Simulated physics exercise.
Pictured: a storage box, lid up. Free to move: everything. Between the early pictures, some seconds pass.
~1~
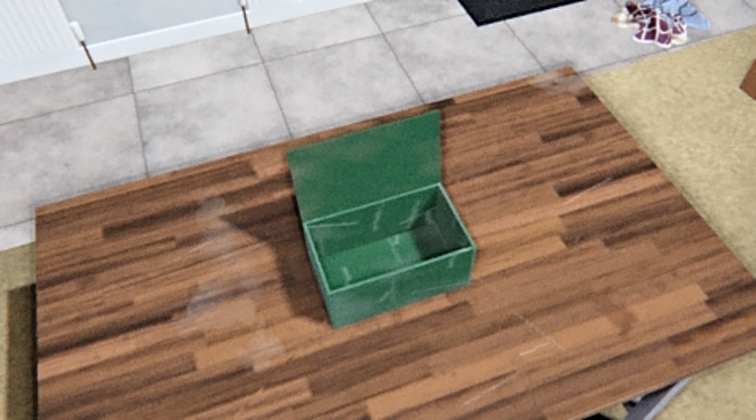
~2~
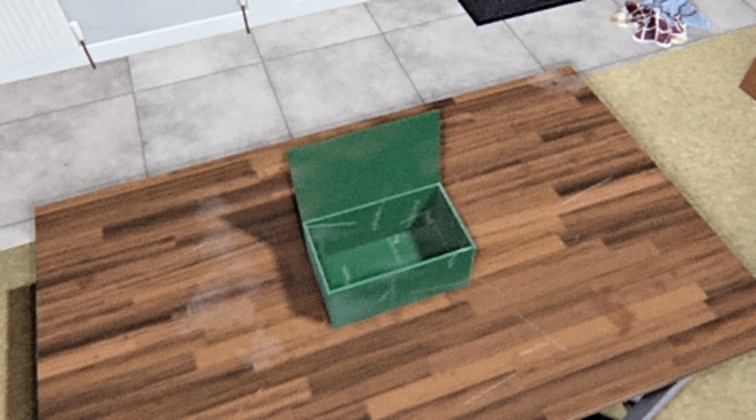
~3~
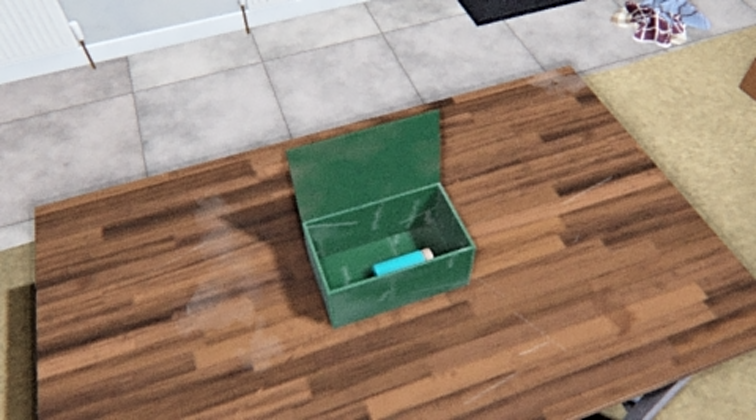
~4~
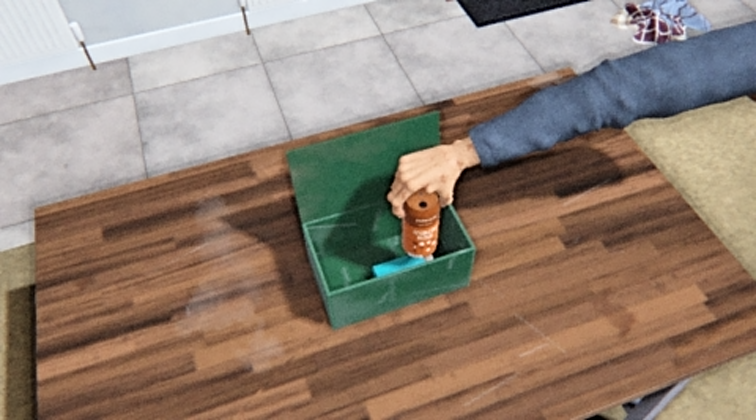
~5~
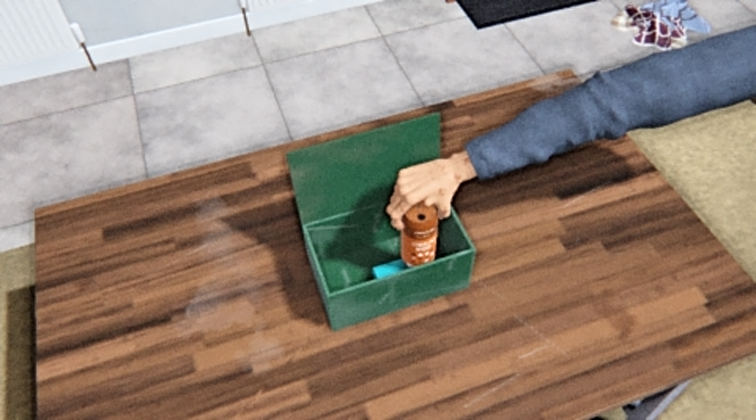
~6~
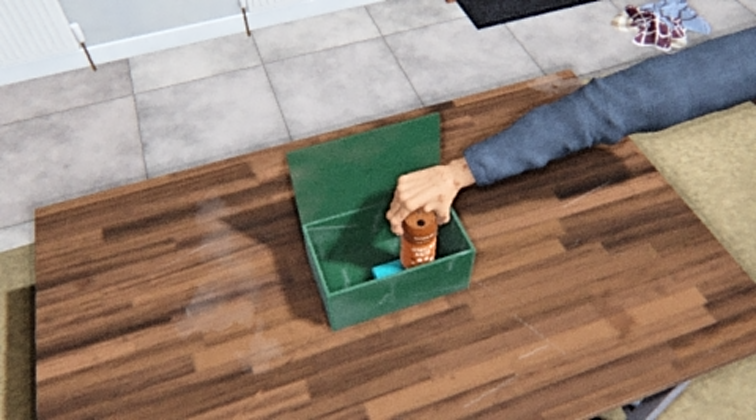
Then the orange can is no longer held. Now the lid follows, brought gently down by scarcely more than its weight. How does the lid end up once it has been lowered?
The lid remains propped up above the rim.
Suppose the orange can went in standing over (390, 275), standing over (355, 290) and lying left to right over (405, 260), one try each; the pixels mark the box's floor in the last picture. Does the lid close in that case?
In the first case the lid stays propped open; in the second it stays propped open; in the third it comes down fully.
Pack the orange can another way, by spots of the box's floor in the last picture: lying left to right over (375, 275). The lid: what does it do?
Then the box lid comes to rest down.
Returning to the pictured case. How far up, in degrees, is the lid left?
Lid angle from rim - close to 30°.
Then, 1.40 s later than the last frame, lid 72° above the rim; orange can tilted by 27° near (421, 248).
Then, 2.00 s later than the last frame, lid 34° above the rim; orange can tilted by 26° near (421, 248).
When it is over, lid 28° above the rim; left askew, orange can; turquoise shaker as before. End places, in pixels of the last picture, orange can near (421, 247).
